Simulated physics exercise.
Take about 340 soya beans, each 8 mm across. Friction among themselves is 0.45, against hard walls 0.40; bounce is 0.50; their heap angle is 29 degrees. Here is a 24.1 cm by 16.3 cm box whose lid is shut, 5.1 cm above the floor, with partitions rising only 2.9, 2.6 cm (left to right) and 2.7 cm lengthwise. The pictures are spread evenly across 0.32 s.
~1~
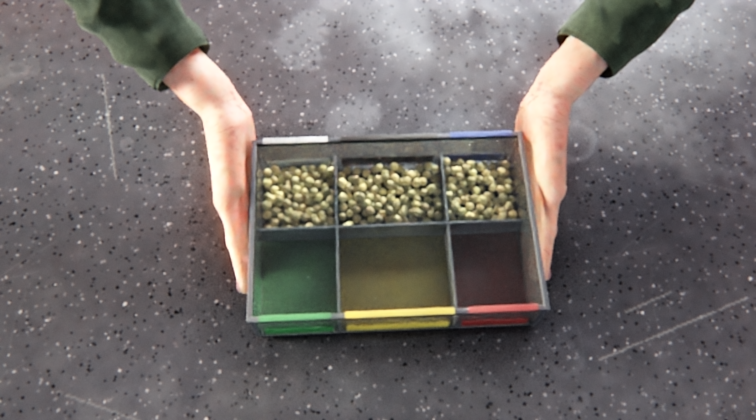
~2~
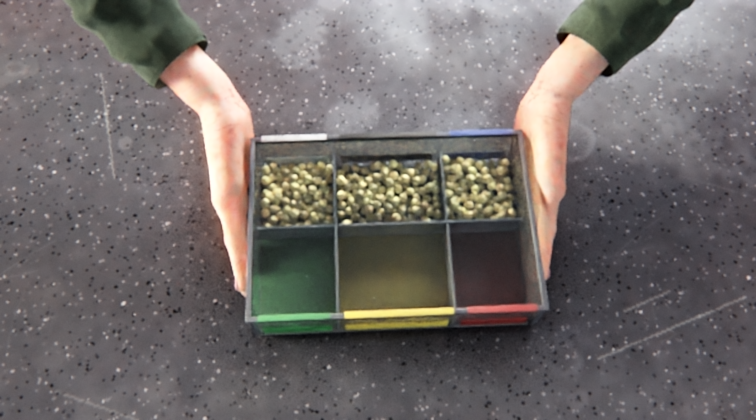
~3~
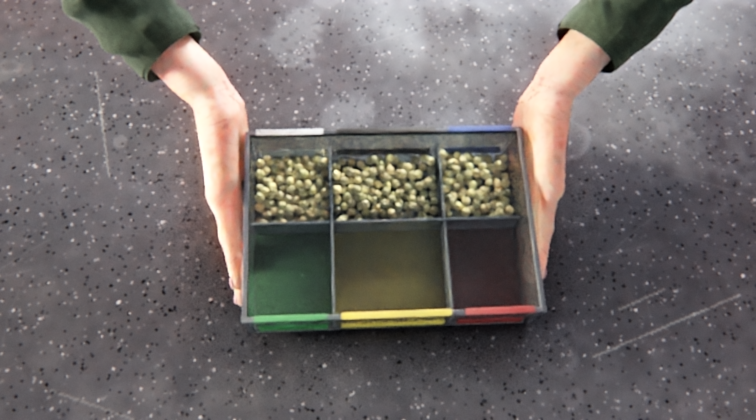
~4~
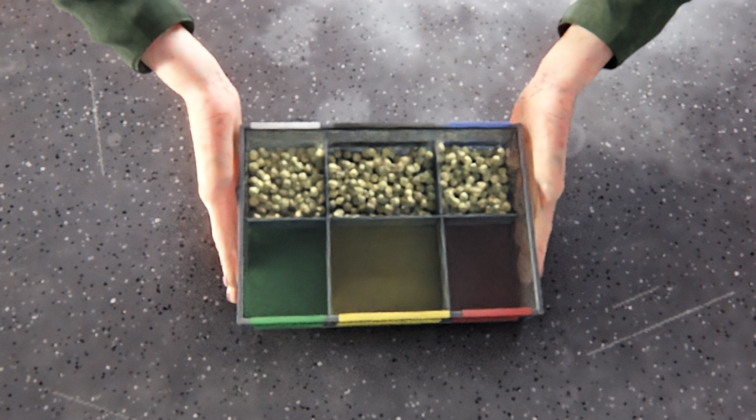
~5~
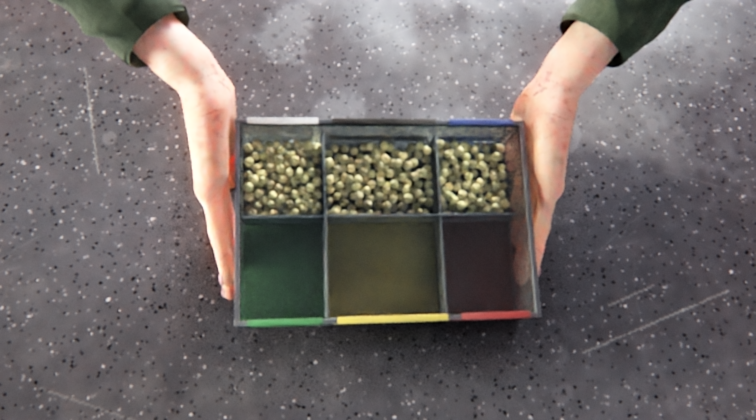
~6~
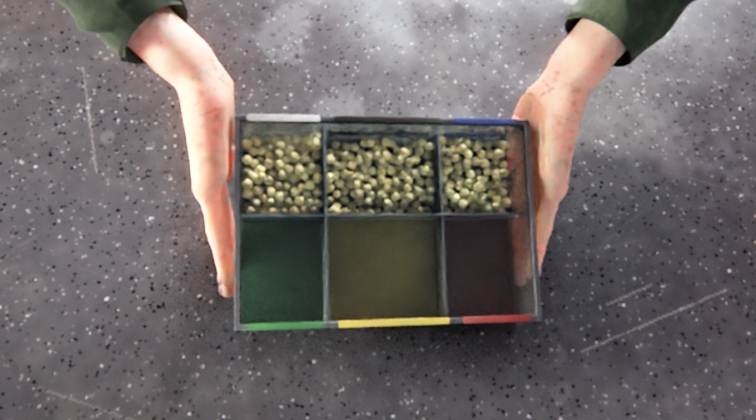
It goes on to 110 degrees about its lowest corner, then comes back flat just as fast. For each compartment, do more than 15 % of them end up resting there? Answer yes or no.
Red compartment: Yes, blue compartment: No, green compartment: No, yellow compartment: Yes, white compartment: No, black compartment: No.
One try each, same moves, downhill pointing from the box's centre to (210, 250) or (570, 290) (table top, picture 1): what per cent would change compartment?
I'd put it at about 70 per cent for the first tilt and about 75 per cent for the second.
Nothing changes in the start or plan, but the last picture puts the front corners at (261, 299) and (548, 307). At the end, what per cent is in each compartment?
Red 70; blue 30; green 0; yellow 0; white 0; black 0.
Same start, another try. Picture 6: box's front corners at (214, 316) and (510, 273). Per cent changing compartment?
In that case about 70 percent.
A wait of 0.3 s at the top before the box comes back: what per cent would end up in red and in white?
Red 65, white 0.
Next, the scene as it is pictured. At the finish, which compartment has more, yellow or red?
The red one.
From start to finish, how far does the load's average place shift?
11.5 cm or thereabouts.
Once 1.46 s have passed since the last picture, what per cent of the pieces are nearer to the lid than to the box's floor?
I'd say around 80 percent of the pieces.
Then, 1.46 s after the last picture, tilt 110 degrees; red 40 %, blue 10 %, green 10 %, yellow 25 %, white 5 %, black 10 %.
Then, 2.44 s after the last picture, tilt 50 degrees; red 65 %, green 5 %, yellow 35 %.
Then, 3.42 s after the last picture, tilt 0 degrees; red 65 %, green 5 %, yellow 35 %.
In the end, red 65 %, blue 0 %, green 5 %, yellow 35 %, white 0 %, black 0 %.
